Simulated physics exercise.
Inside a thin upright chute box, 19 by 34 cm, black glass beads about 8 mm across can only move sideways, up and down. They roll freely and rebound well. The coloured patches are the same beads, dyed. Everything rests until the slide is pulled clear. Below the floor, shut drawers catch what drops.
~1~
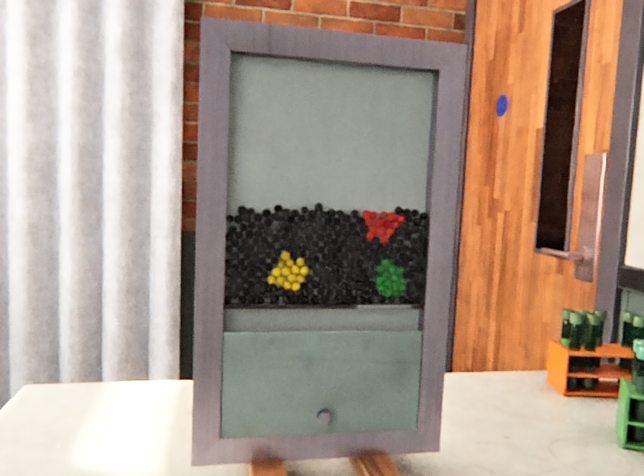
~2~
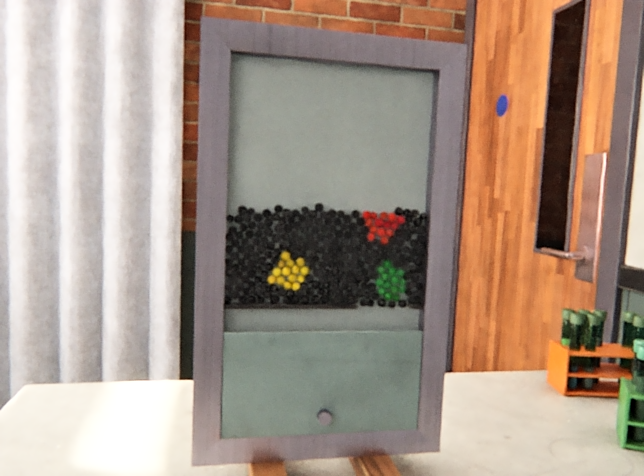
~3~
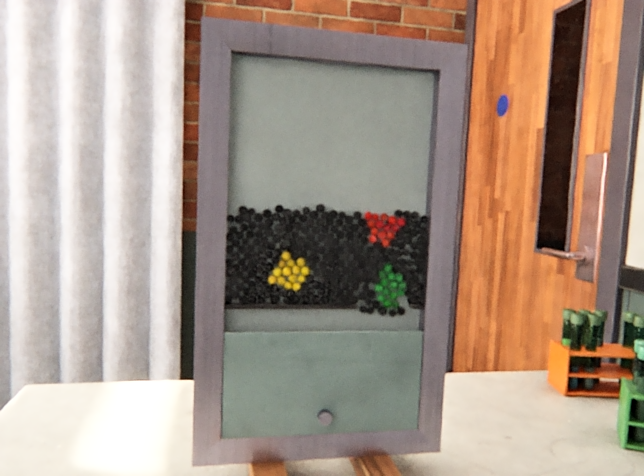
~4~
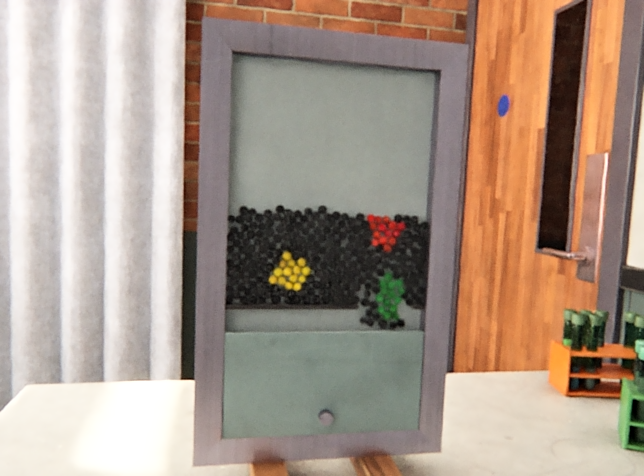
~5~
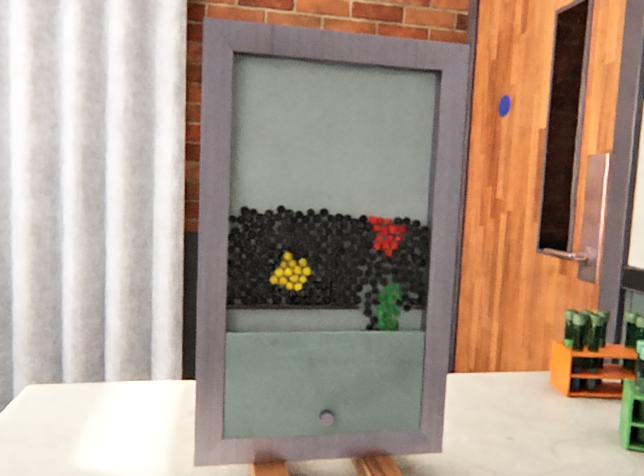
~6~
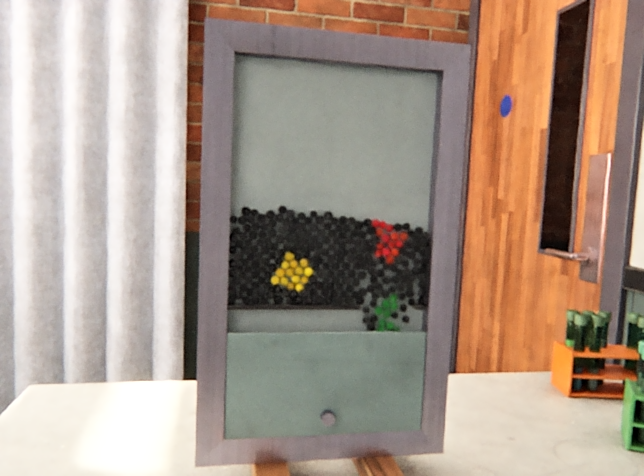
Black beads on the right side of a thin upright box sink through a gap in the floor beneath them, the green patch dropping and breaking up while the red patch above lowers slightly. The yellow patch at left stays nearly still. The grey-framed box stands on a pale table, seen from the front, with a white curtain left, brick behind, and a wooden door and racked tubes right.
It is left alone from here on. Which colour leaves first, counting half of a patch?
First out: Green.
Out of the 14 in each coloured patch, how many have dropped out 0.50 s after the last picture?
Red 14, yellow 0, green 14.
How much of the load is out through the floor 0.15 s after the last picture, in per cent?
Some 30 per cent.
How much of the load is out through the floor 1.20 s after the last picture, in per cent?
Roughly 75 per cent.
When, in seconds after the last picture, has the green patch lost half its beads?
At about 0.0 s.
Then, 0.15 s later than the last picture, 30 % are out; out of 14, red 6, yellow 0, green 14.
Then, 0.50 s later than the last picture, 65 % are out; out of 14, red 14, yellow 0, green 14.
Then, 1.20 s later than the last picture, 75 % are out; out of 14, red 14, yellow 9, green 14.
All still 3.1 s after it, 80 % are out; out of 14, red 14, yellow 13, green 14; half out at red 0.16 s, yellow 0.92 s, green 0.02 s.
